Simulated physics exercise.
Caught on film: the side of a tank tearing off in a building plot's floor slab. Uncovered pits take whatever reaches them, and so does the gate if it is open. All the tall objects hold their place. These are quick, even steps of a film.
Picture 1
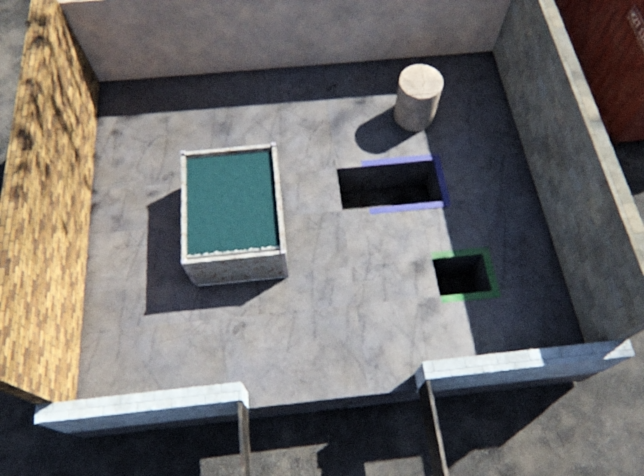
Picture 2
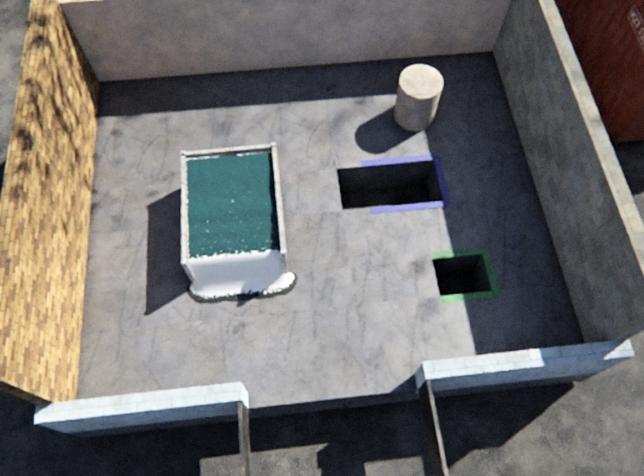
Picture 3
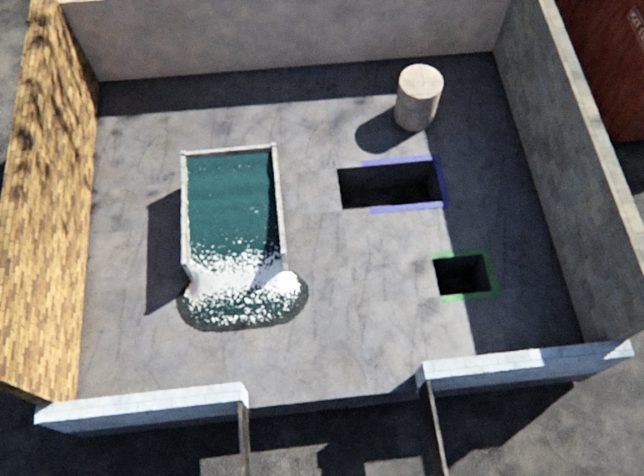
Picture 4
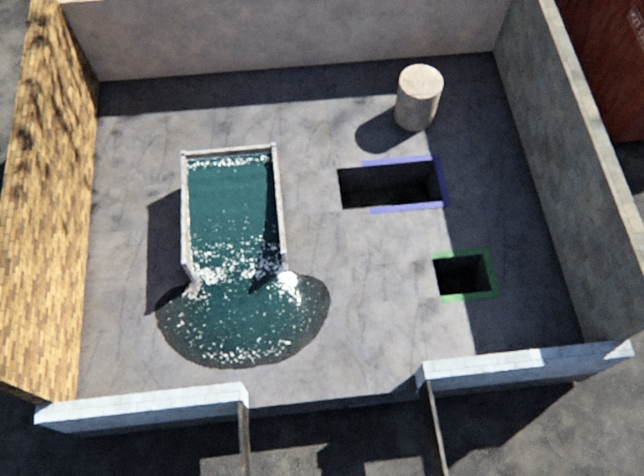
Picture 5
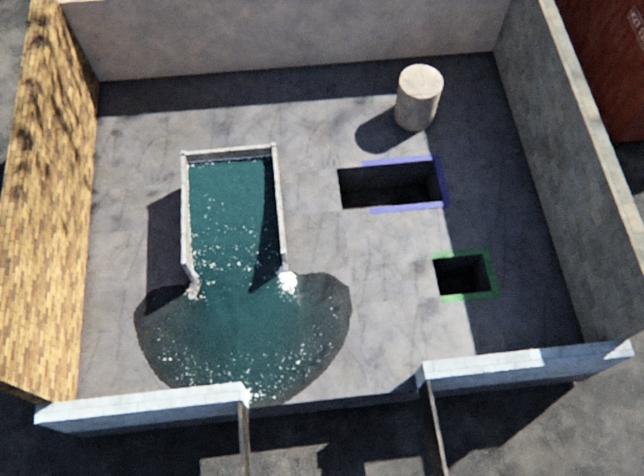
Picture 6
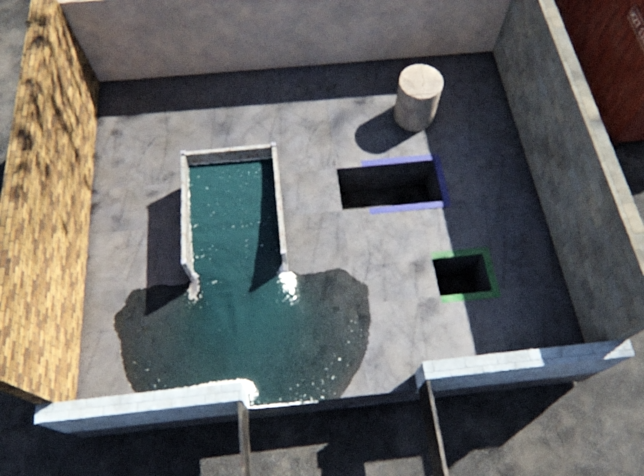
Teal water bursting from the near end of a rectangular tank and spreading across a walled concrete floor to the front wall.
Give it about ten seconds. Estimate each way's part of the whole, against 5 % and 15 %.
In the end: The gate takes more than 15 %; the green pit takes less than 5 %; the blue pit takes less than 5 %.
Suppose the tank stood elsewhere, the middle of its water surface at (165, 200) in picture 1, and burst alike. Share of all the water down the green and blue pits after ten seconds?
Parts in a hundred: Green 10, blue 6.
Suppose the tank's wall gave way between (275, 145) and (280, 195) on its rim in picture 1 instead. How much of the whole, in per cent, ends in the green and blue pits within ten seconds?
Per cent: Green 10, blue 55.
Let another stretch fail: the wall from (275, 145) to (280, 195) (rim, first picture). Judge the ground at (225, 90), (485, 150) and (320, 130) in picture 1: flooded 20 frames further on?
One after the other: Clear, wet, flooded.
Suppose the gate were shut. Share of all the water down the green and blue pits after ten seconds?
In per cent: Green 15, blue 8.
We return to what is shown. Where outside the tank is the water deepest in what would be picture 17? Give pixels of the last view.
I would point to (76, 410).
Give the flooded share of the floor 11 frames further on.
I make it 20 per cent.
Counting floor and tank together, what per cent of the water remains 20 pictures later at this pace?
Some 60 per cent.
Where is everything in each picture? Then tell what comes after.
The first picture shows still water in the tank at (232, 203).
In the second picture, water pours out at (239, 272) and has run to (292, 277).
In the third picture, water pours out at (239, 272) and has run to (299, 304).
In the fourth picture, water pours out at (240, 273) and has run to (284, 355).
In the fifth picture, the front is at a hidden place, out from the gap at (240, 273).
In the sixth picture, the front is at a hidden place, out from the gap at (240, 274).
A moment on, water covers 20 % of the floor; the gate 12 %, the green pit 0 %, the blue pit 0 %.
Next, water covers 20 % of the floor; the gate 28 %, the green pit 0 %, the blue pit 0 %.
Then, water covers 35 % of the floor; the gate 41 %, the green pit 0 %, the blue pit 0 %.
Later, water covers 50 % of the floor; the gate 50 %, the green pit 0 %, the blue pit 0 %.
In the end, water covers 70 % of the floor; the gate 55 %, the green pit 1 %, the blue pit 0 %.
